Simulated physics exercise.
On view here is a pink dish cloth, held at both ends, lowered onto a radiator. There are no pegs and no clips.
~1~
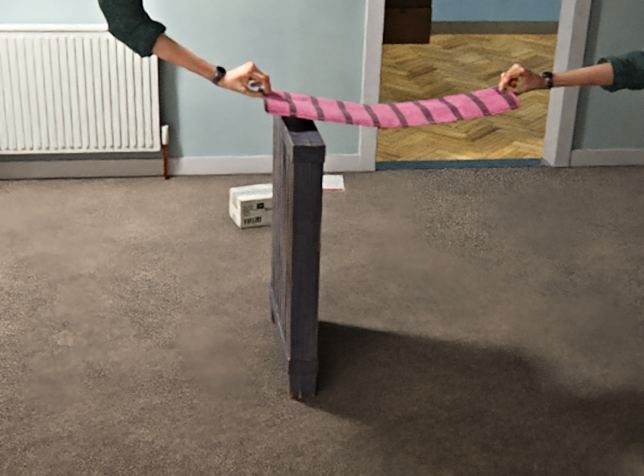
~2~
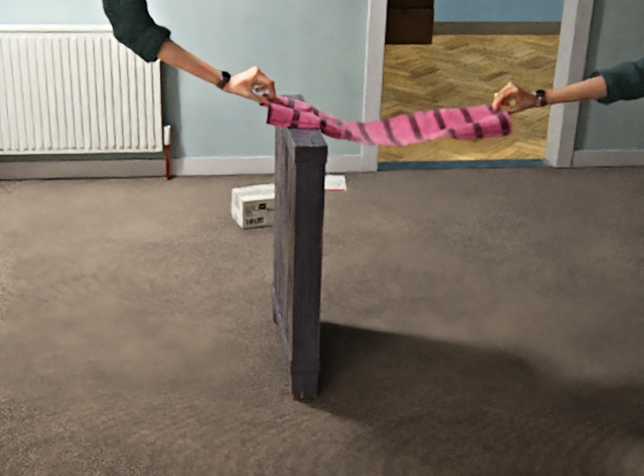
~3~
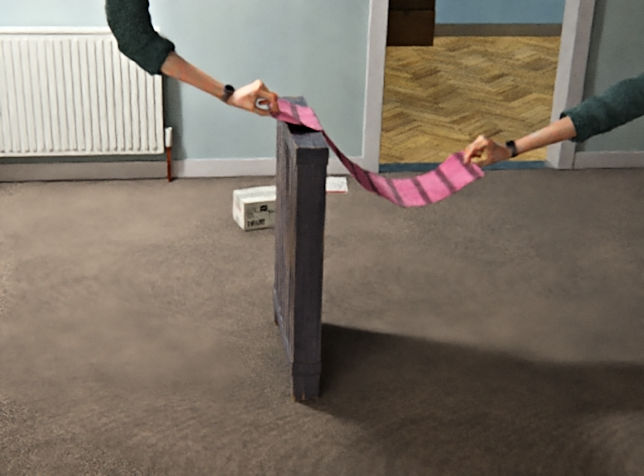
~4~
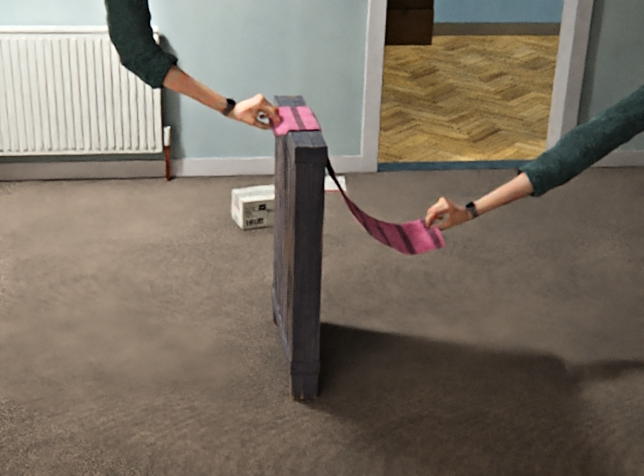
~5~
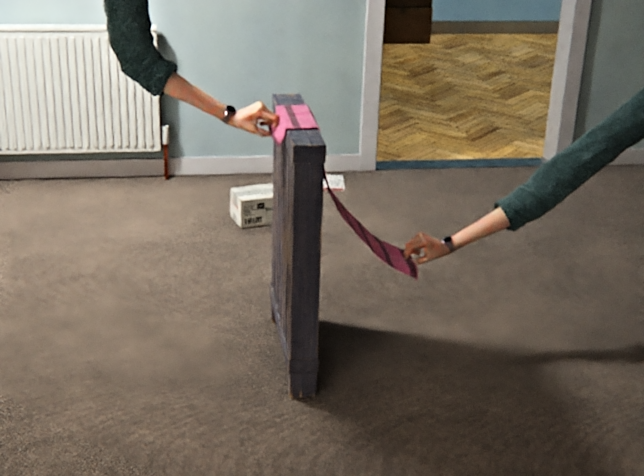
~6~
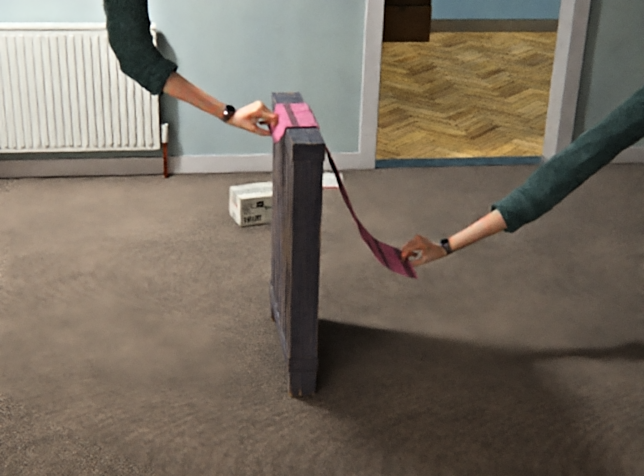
In a carpeted room, two hands held a striped pink dish cloth above a dark, narrow upright panel, then the right hand swung down and inward, draping it over the top while the left stayed close.
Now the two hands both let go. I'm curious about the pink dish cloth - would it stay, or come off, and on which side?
I reckon it will give way to the right.
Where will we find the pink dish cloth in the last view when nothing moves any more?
In the last view it ends up close to (331, 349).
Then, 0.22 s past the final frame, dish cloth sliding right.
Then, 0.46 s past the final frame, dish cloth clear of the top and falling near (332, 317).
Then, 0.70 s past the final frame, dish cloth in a heap on the floor near (332, 349).
When it is over, dish cloth in a heap on the floor near (331, 349). The pink dish cloth goes down on the right side.
